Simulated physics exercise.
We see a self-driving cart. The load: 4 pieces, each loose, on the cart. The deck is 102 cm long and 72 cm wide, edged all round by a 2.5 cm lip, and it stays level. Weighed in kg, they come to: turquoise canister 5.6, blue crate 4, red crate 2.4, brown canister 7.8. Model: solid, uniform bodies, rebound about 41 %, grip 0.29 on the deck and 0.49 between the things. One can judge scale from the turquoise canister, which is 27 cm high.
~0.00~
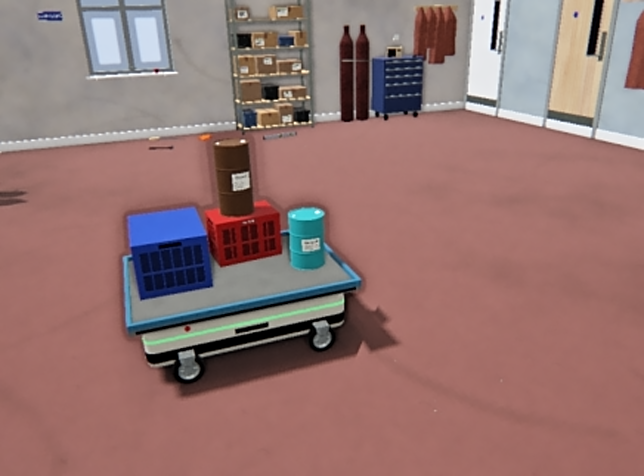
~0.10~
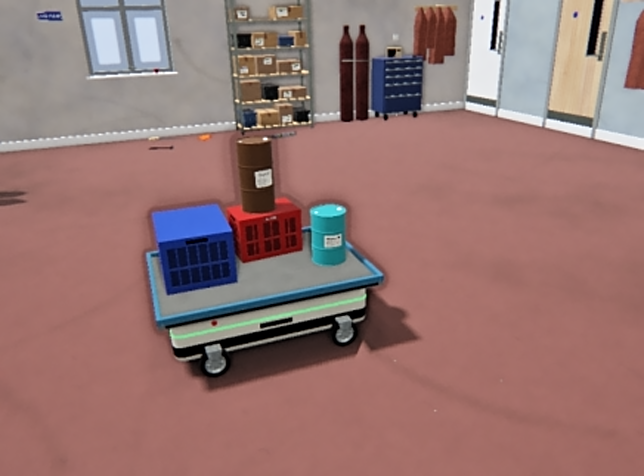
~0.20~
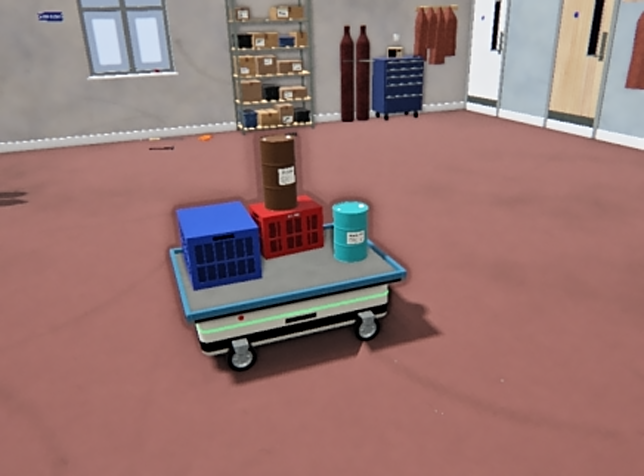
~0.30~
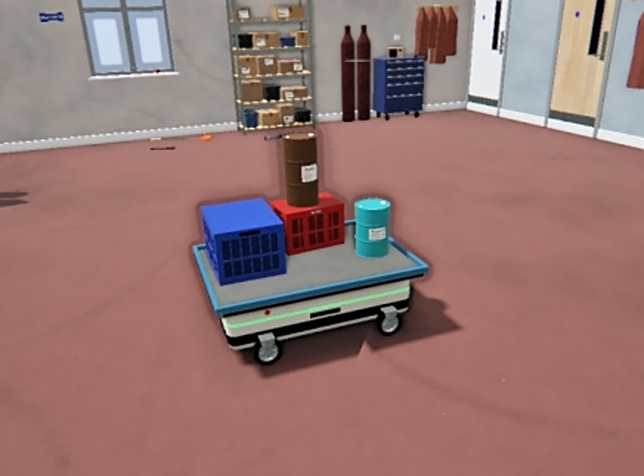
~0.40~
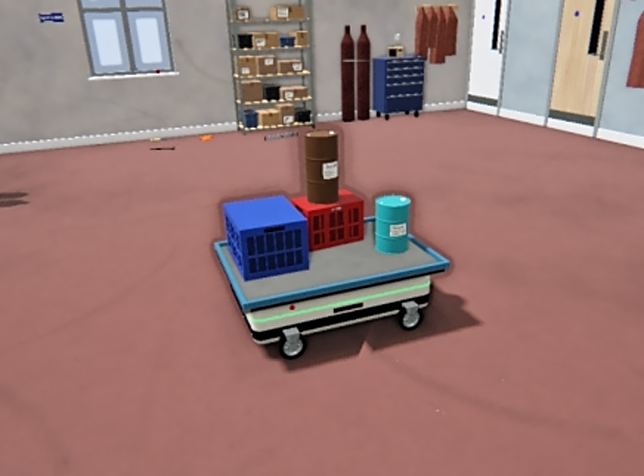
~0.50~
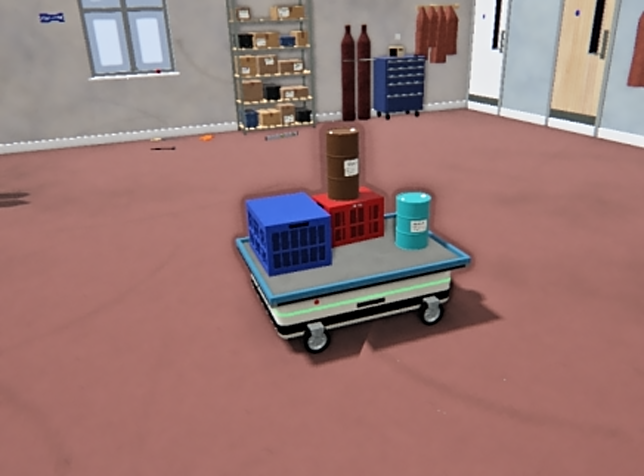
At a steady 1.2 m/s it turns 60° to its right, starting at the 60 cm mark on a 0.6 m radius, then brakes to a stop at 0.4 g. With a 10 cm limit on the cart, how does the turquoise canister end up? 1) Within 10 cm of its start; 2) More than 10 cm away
2.
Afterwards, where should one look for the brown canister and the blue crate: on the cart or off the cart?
Well, the brown canister is out of bounds, and the blue crate is still in bounds.
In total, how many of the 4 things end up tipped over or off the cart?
That gives 3.
By 0.90 s, 108 cm covered, turned 32°; turquoise canister 25 cm from its spot near (508, 221); brown canister tilted 15°; red crate tilted 14°.
By 1.20 s, 144 cm covered, turned 59°; brown canister now off the cart; turquoise canister tilted 12° near (615, 250); red crate tilted 60°.
By 1.50 s, 170 cm covered, turned 60°; red crate now off the cart; turquoise canister tilted 62°; blue crate 3 cm from its spot.
By 1.80 s, 171 cm covered, turned 60°, stopped; turquoise canister now off the cart; blue crate 7 cm from its spot.
When it is over (2.0 s), off the cart, turquoise canister, red crate and brown canister; blue crate within 10 cm of the start.
